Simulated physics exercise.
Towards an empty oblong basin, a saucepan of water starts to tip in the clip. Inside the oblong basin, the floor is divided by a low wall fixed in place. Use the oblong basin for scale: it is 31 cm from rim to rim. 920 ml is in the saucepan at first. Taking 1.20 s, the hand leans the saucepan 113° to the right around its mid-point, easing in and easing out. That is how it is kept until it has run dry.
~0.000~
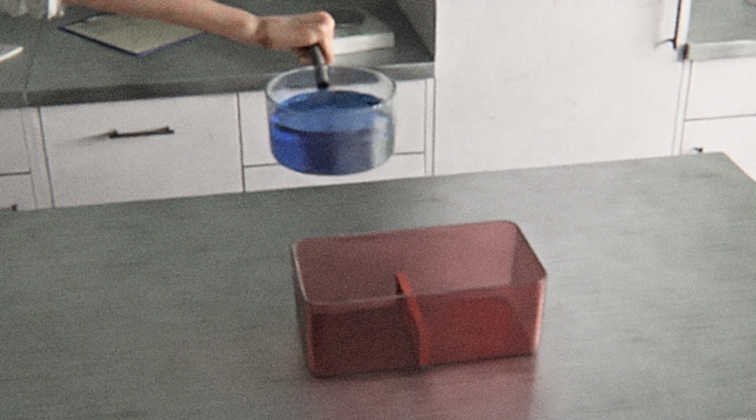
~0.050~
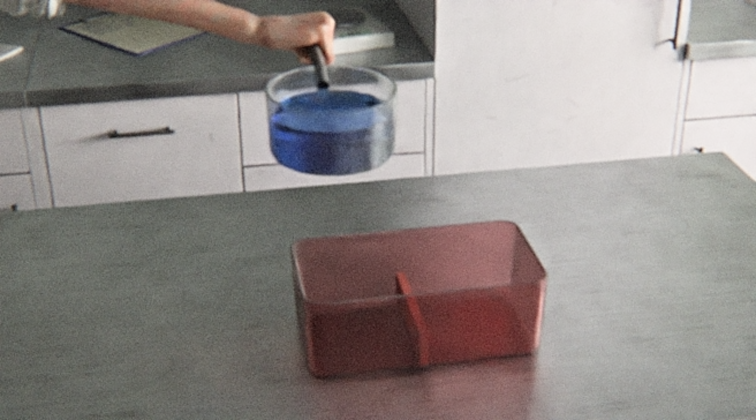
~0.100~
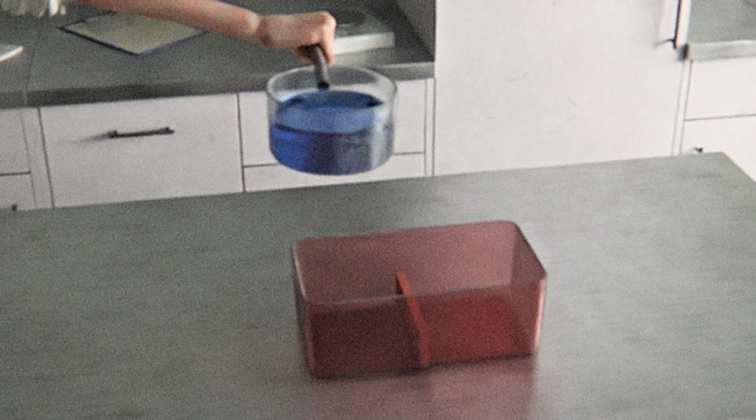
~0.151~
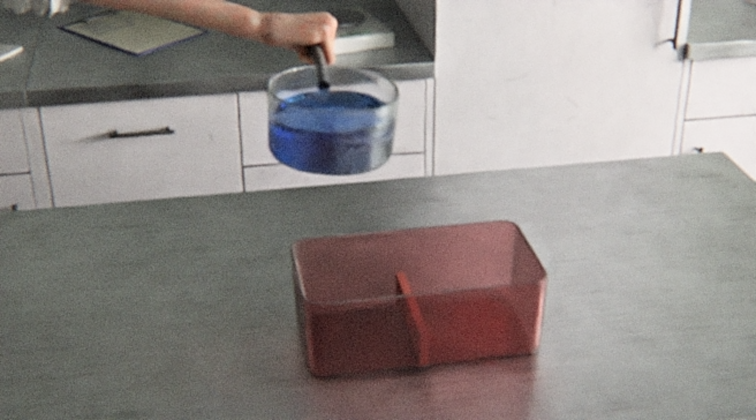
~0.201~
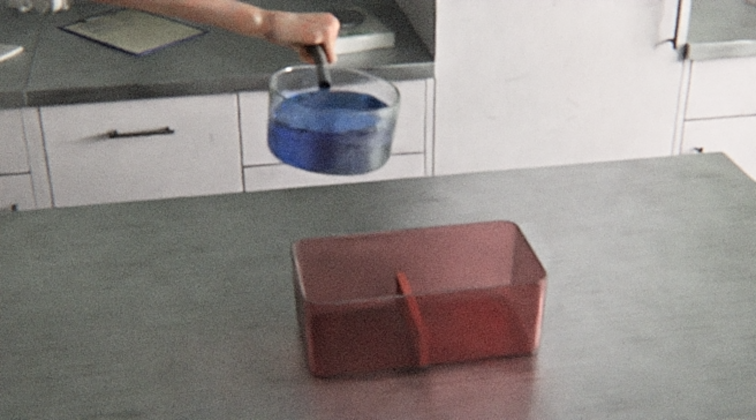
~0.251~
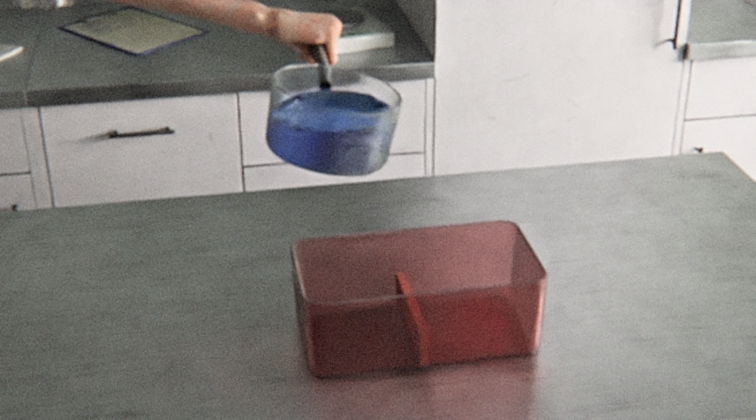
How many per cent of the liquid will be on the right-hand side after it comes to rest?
Some 81 per cent will be on the right-hand side.
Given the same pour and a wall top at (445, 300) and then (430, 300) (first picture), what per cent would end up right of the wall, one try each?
Respectively close to 50 and 65 %.
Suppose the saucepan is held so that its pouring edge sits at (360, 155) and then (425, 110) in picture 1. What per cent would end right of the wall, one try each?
30 per cent first, 95 per cent second.
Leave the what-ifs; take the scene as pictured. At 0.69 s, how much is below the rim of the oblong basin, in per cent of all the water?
Fraction in basin: Approx. 4%.
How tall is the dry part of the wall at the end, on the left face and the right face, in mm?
42 mm left, 18 mm right.
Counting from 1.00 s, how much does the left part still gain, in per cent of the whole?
Close to 14% of the whole.
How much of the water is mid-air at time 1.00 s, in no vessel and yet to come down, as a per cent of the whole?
Near 18 in a hundred.
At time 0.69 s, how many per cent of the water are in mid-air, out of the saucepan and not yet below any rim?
34 %.
By 0.69 s the tilt is 69° and 63 per cent is still to pour, 0 is left of the wall and 4 right of it.
By 1.00 s the tilt is 106° and 10 per cent is still to pour, 3 is left of the wall and 69 right of it.
By 1.34 s the tilt is 113° and 0 per cent is still to pour, 16 is left of the wall and 81 right of it.
By 1.70 s the tilt is 113° and 0 per cent is still to pour, 17 is left of the wall and 81 right of it.
At rest 17 per cent lies left of the wall, 81 right of it and 1 outside.
